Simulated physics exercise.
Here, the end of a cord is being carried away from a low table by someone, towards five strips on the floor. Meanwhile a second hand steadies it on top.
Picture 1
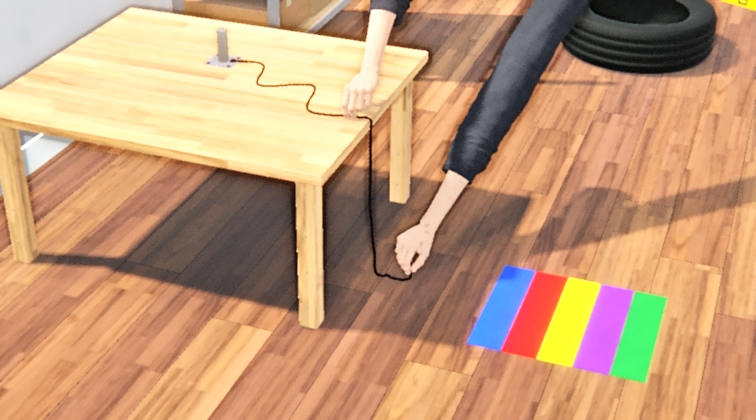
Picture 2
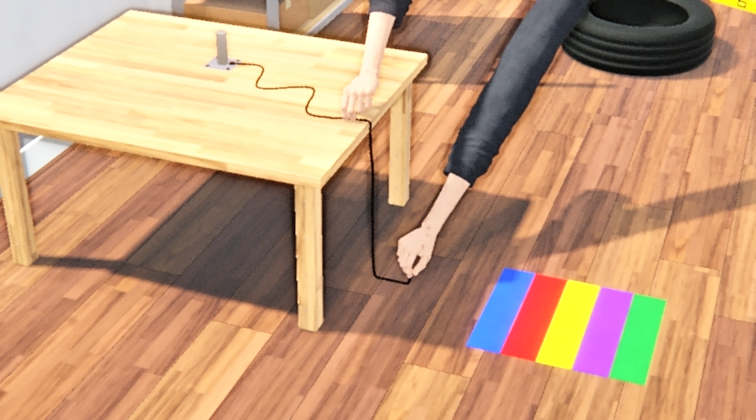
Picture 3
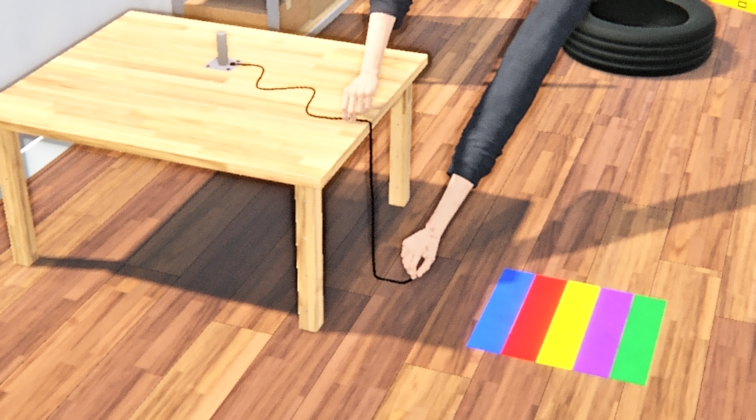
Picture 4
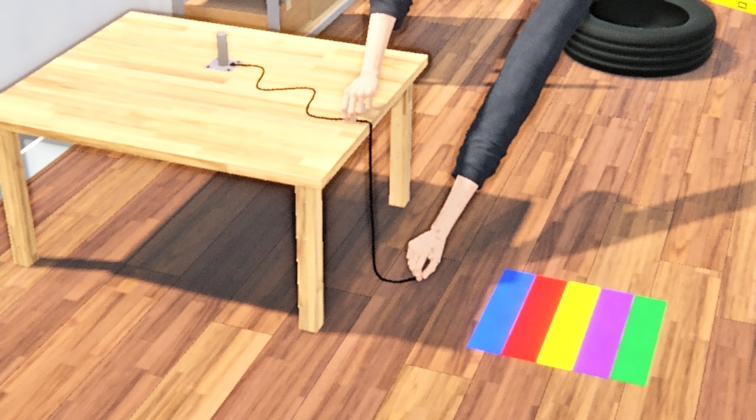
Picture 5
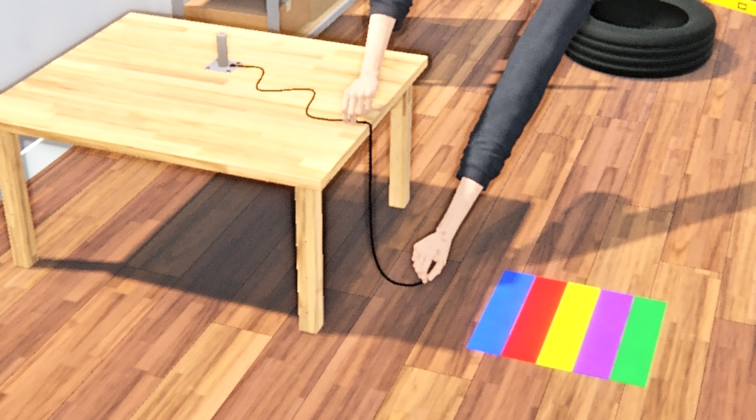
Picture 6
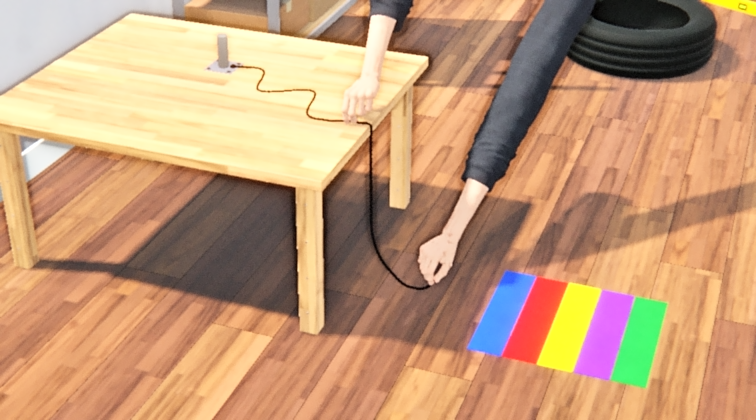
A person's hand slowly draws a black cord's end rightward beside a low wooden table.
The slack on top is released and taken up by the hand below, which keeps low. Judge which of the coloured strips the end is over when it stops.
It is over the purple strip.
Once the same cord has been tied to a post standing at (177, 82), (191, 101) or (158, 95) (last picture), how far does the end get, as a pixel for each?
In that order: (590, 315), (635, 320) and (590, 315).
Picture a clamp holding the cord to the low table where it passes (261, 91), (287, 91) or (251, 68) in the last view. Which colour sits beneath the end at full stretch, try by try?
You'd see yellow first, yellow next, and purple last.
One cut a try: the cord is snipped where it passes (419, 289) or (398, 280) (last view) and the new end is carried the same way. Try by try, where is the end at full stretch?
Roughly (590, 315), then roughly (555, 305).
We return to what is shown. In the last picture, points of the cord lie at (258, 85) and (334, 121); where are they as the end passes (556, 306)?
Result - first point (285, 86), second point (387, 156).
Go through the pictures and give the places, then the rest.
The first frame shows end (411, 271); blue (490, 331); red (525, 339); yellow (560, 347); purple (596, 354); green (632, 362).
The second frame shows end (412, 274); cord through (261, 67) (279, 89) (307, 106) (365, 121) (373, 191) (373, 257).
The third frame shows end (416, 275).
The fourth frame shows end (422, 277); cord through (262, 68) (280, 90) (308, 107) (366, 122) (371, 192) (374, 258).
The fifth frame shows end (427, 279).
The sixth frame shows end (433, 281); cord through (262, 70) (280, 92) (308, 109) (366, 124) (371, 193) (382, 260).
Soon after, end near (556, 306); over red.
Then, end near (593, 313); over purple.
At full stretch, end near (614, 318); over purple. It gets as far as the purple strip.
